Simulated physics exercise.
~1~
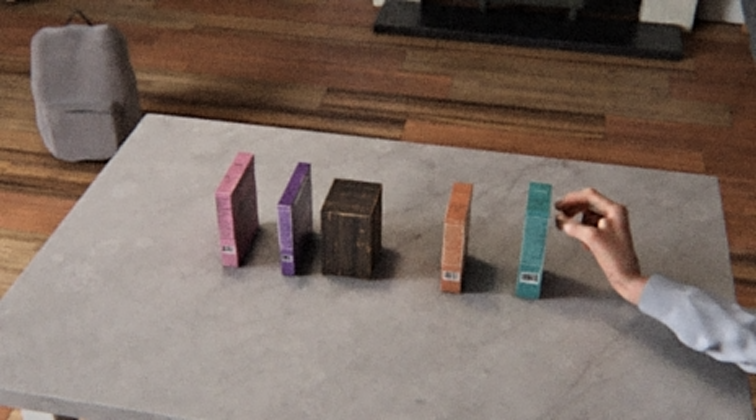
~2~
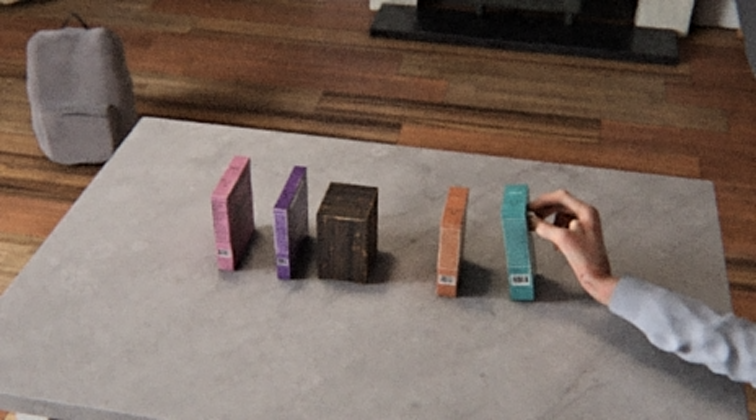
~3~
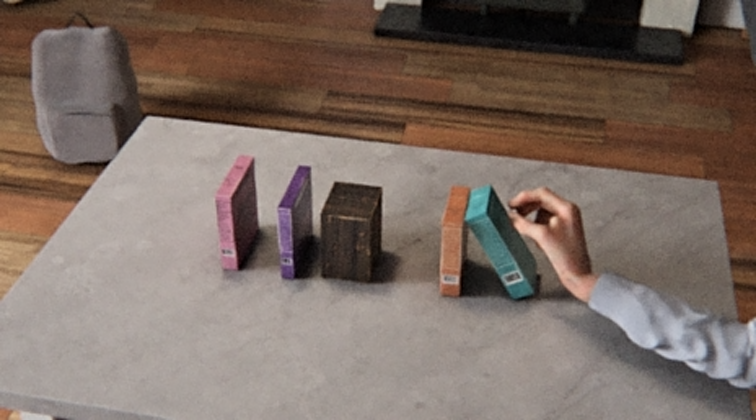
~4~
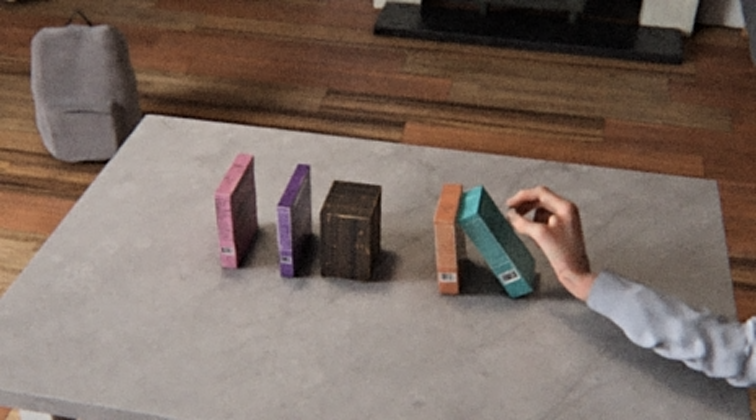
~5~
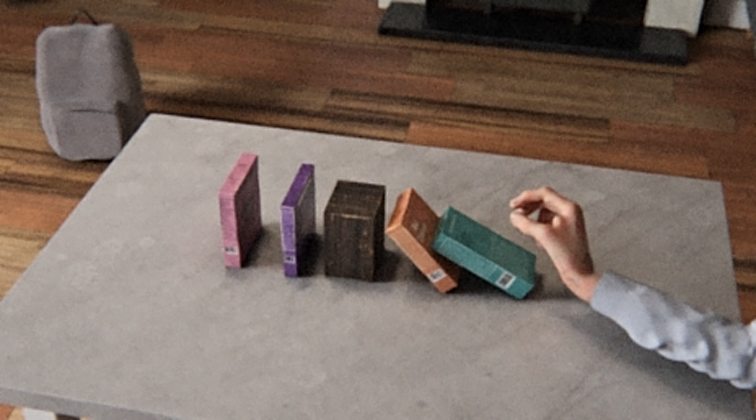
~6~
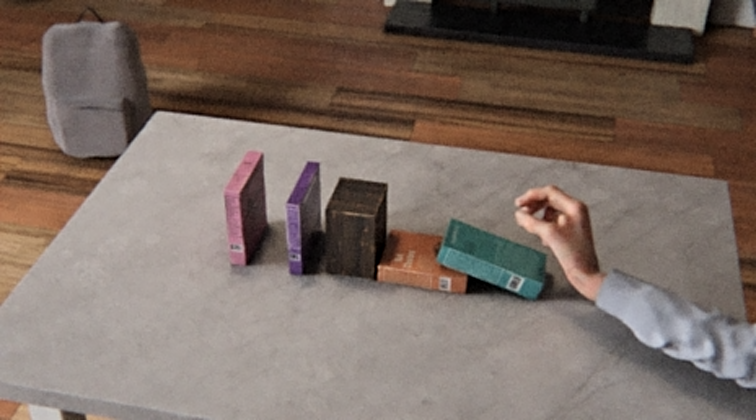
At first, five objects stand in a spaced row on a grey tabletop, with pink and purple packets on the left, a dark block in the middle, and orange and turquoise packets on the right. A hand reaches in from the right and tips the turquoise packet to the left. It leans against the orange packet, which stays upright for a moment while the hand draws back slightly. Then the orange packet tilts toward the block and drops flat beside it, with the turquoise packet slumped partly over it. The block and the pink and purple packets remain standing.
